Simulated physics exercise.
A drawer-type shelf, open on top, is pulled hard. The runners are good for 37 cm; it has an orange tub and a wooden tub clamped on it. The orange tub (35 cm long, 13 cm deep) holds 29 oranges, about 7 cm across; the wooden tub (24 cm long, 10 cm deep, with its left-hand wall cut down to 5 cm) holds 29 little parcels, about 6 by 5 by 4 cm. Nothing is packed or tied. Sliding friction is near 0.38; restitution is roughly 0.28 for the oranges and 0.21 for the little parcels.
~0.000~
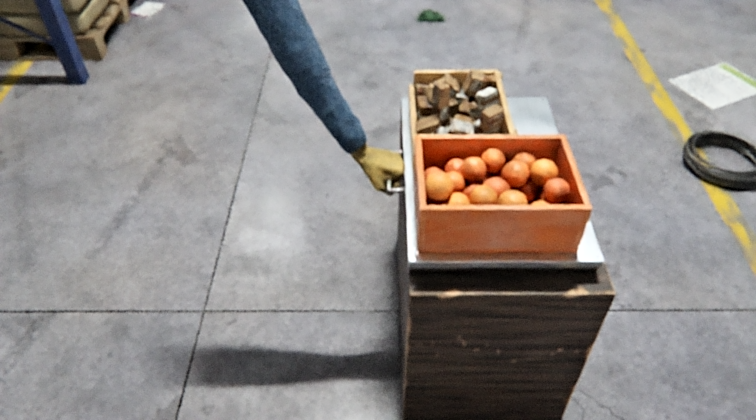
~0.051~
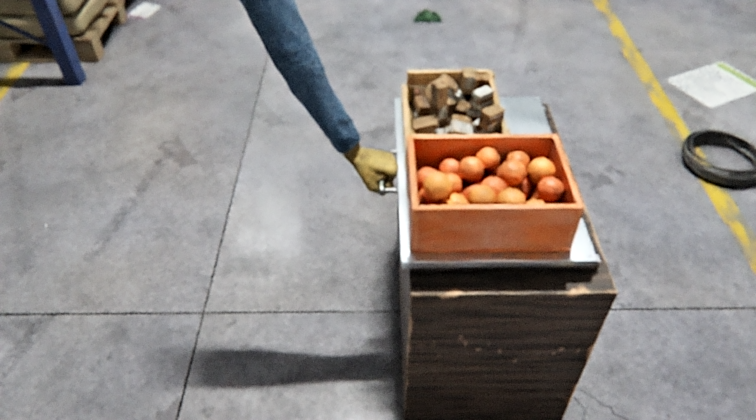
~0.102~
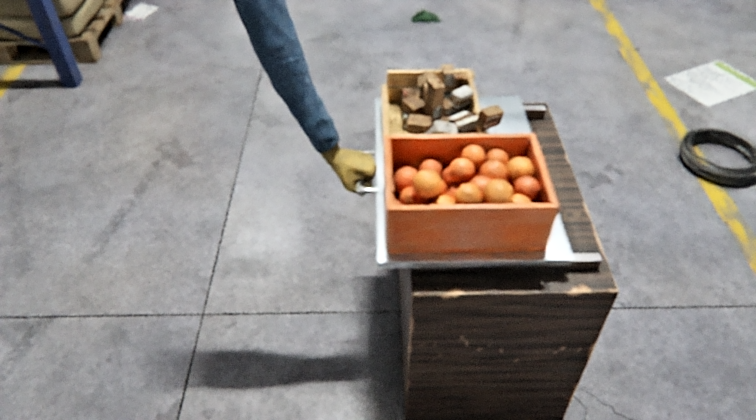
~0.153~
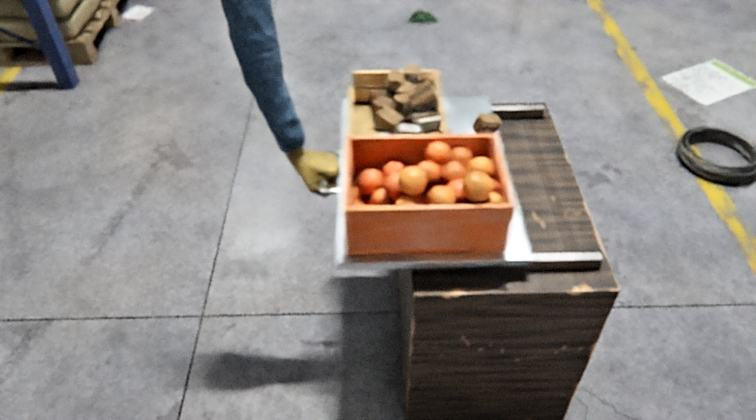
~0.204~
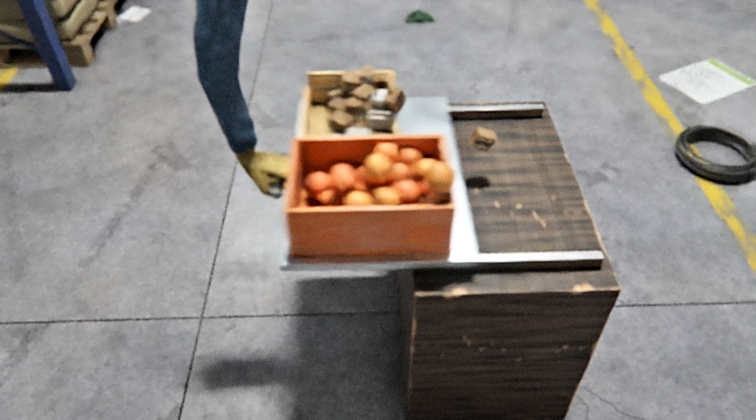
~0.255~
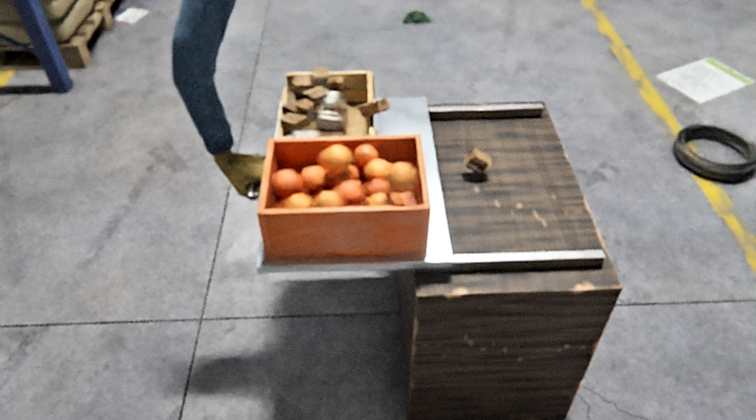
On a concrete floor marked with yellow lines, a gloved hand grips the handle of a sliding tray carrying an orange box of round orange fruit and a wooden box of brown blocks. The hand pulls the tray far left across the dark cabinet, and a block is left behind on its top.
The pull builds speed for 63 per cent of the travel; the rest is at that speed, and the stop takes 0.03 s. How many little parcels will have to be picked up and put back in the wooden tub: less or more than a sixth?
The wooden tub loses more than a sixth of its little parcels.
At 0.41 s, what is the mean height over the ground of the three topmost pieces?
Some 90 cm up.
After 0.29 s, orange tub 29 in, 0 out and wooden tub 27 in, 2 out.
After 0.41 s, orange tub 28 in, 1 out and wooden tub 20 in, 9 out.
After 0.63 s, orange tub 28 in, 1 out and wooden tub 20 in, 9 out.
Outcome (at 1.06 s), orange tub 28 in, 1 out and wooden tub 20 in, 9 out. Asked share, 9 of 29, 31 per cent.
